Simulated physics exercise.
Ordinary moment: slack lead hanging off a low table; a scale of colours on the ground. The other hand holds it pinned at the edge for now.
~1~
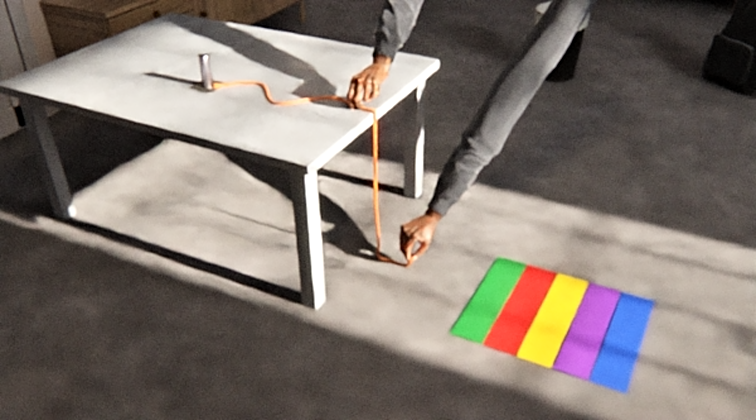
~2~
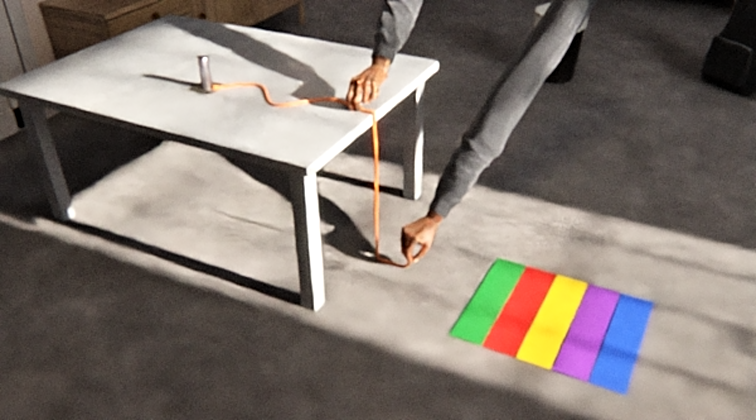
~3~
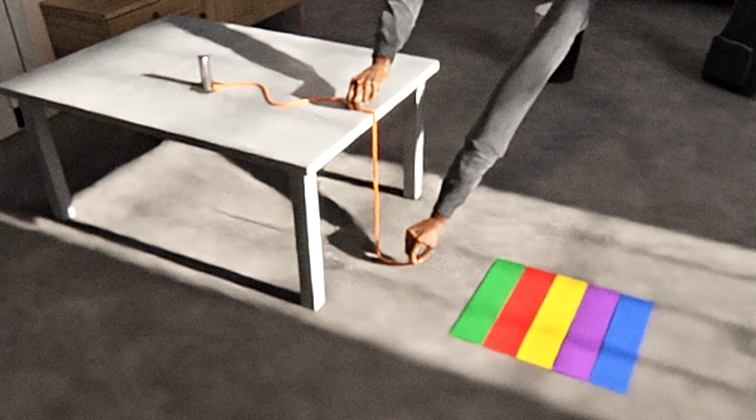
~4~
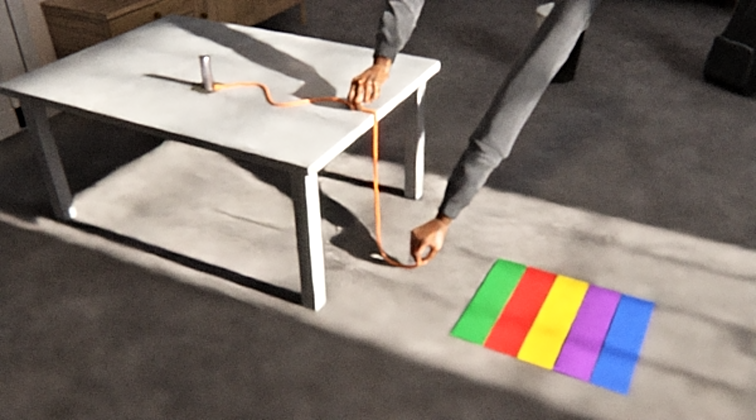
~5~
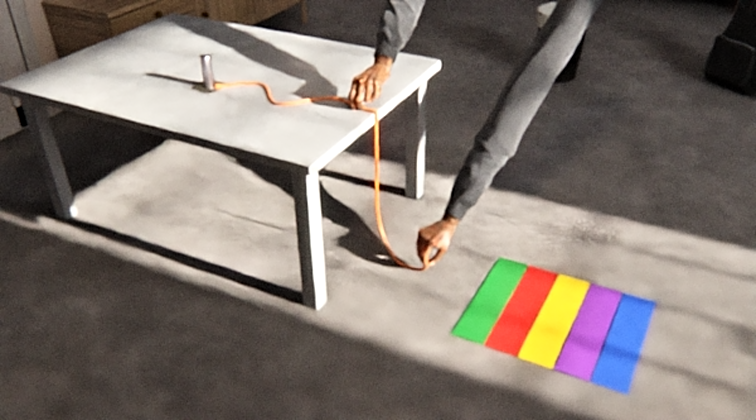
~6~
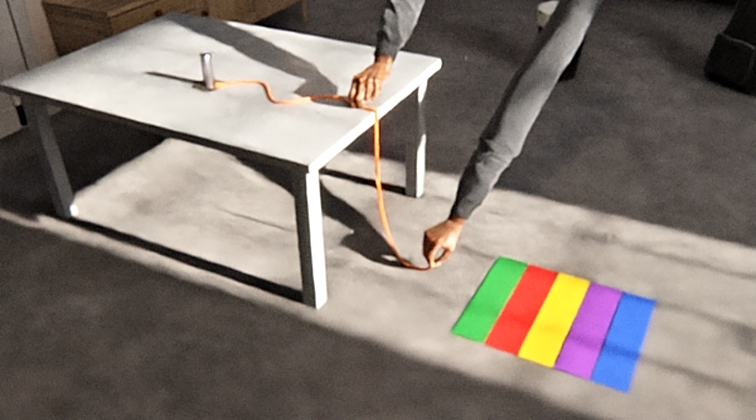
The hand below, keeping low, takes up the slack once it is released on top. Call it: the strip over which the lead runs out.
Yellow.
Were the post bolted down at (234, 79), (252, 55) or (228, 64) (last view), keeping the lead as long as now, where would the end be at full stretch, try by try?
Places per try: (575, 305); (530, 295); (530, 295).
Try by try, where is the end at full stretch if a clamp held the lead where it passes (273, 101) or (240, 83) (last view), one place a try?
Estimates in sequence: (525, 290) then (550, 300).
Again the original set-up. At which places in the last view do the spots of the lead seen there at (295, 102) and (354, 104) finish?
The first finishes about (322, 104) and the second about (382, 125).
A little later, end near (514, 288); over red.
Next, end near (544, 297); over yellow.
When it is tight, end near (561, 303); over yellow. The yellow one.
